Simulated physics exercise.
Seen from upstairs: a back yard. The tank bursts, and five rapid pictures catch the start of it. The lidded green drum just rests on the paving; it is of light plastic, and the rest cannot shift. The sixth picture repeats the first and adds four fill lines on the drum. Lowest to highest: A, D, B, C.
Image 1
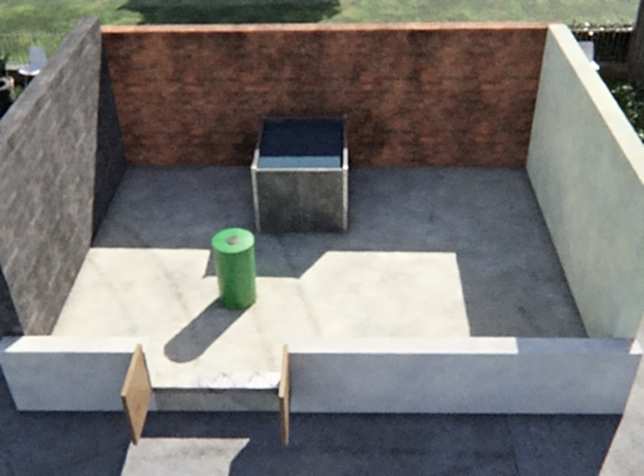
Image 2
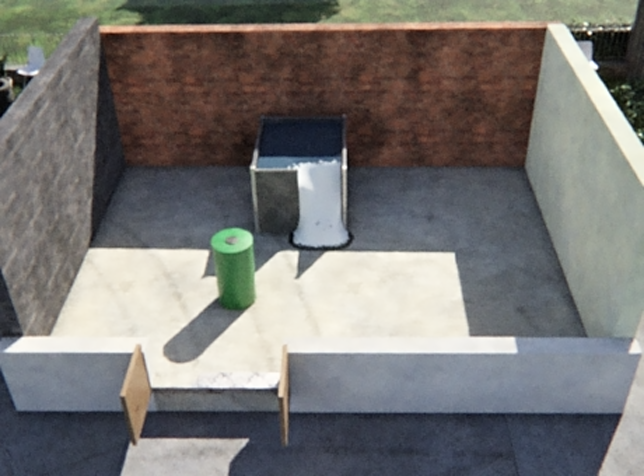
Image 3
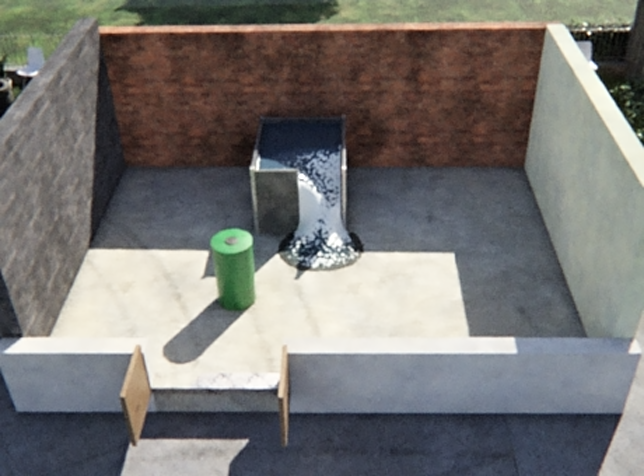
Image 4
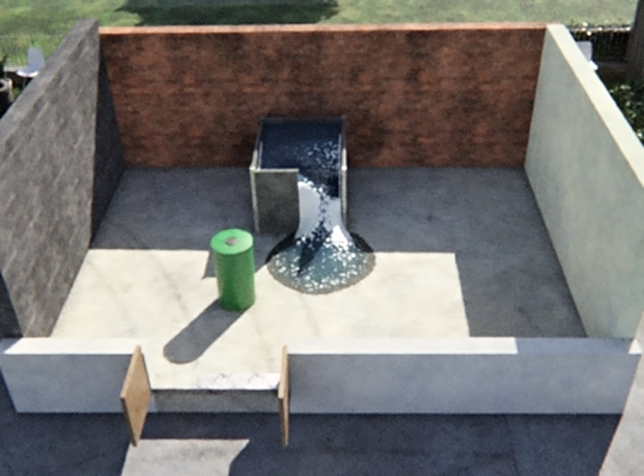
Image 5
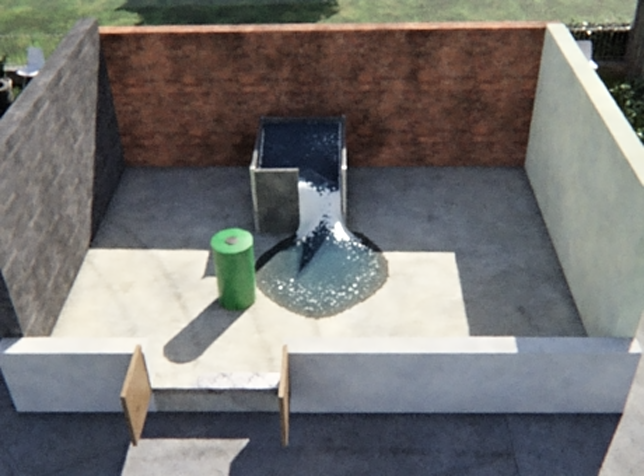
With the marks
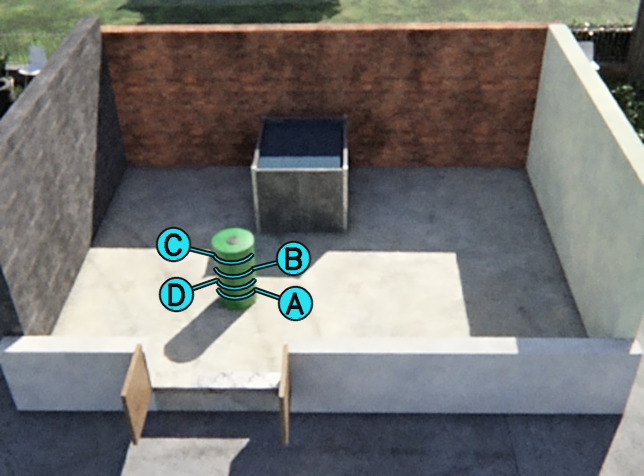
Water pouring from the front of an open tank in a walled yard and spreading over the ground beside a green drum.
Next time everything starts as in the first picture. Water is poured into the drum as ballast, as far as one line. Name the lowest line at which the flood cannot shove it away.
A.
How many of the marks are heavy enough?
All of the four.
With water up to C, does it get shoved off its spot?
No, that is safe.
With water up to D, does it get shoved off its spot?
No.
On the marked copy, A at (235, 298); B at (232, 276); C at (231, 263); D at (234, 288); from the bottom up A, D, B, C.
Choosing A, it shifts by a finger or two and stays.
Choosing B, it does not move.
Choosing C, it does not move.
Choosing D, it does not move.
